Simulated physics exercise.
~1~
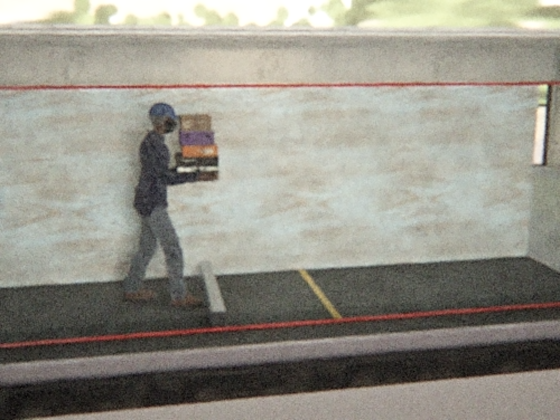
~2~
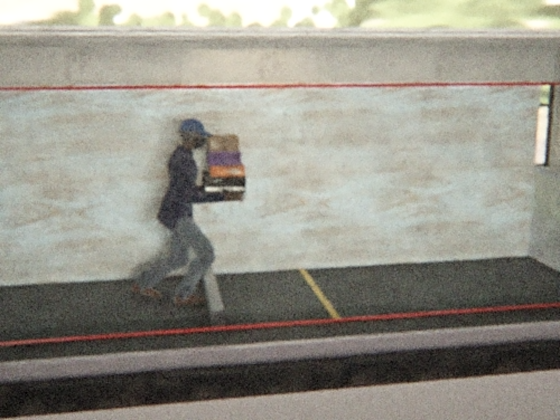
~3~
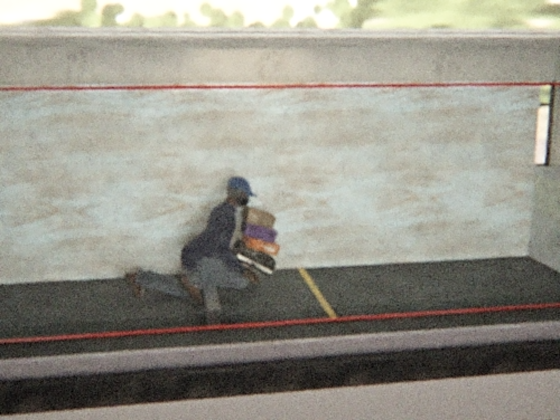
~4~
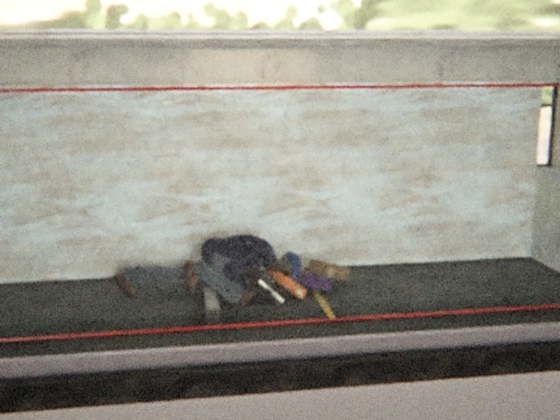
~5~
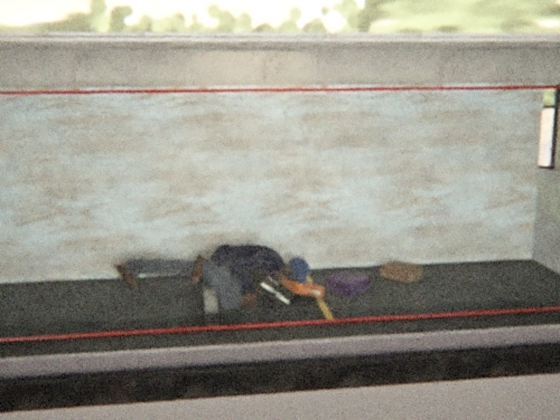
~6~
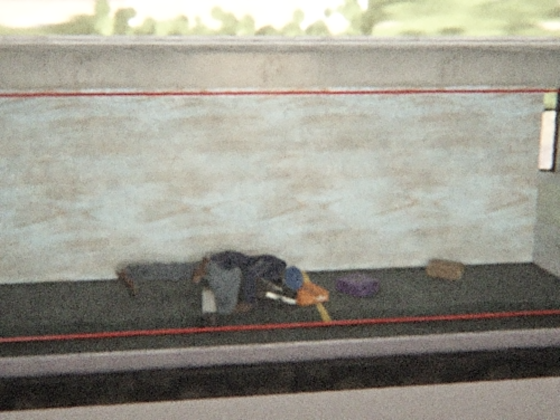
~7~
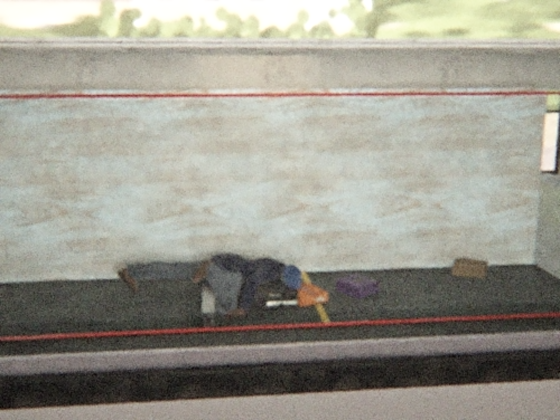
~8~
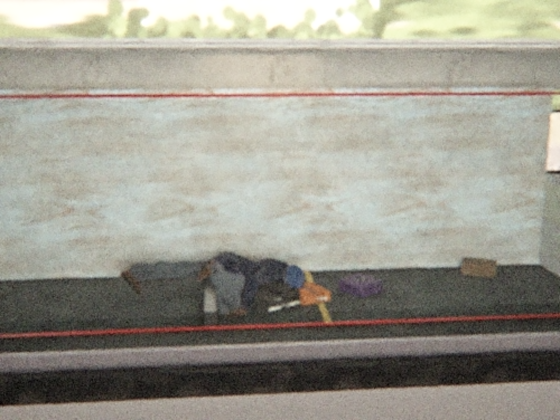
A person in a blue cap and dark top carries a stack of four boxes rightward along a dark floor, seen from the side against a pale, mottled wall. A low grey rail stands ahead, with a yellow line farther right. The person's legs meet the rail, and the body pitches forward, knees folding as the boxes tip. The person drops across the rail and the stack scatters. The brown box slides far right and the purple one stops just past the line, while the orange and black ones stay short of it, beside the motionless person's head, also short.
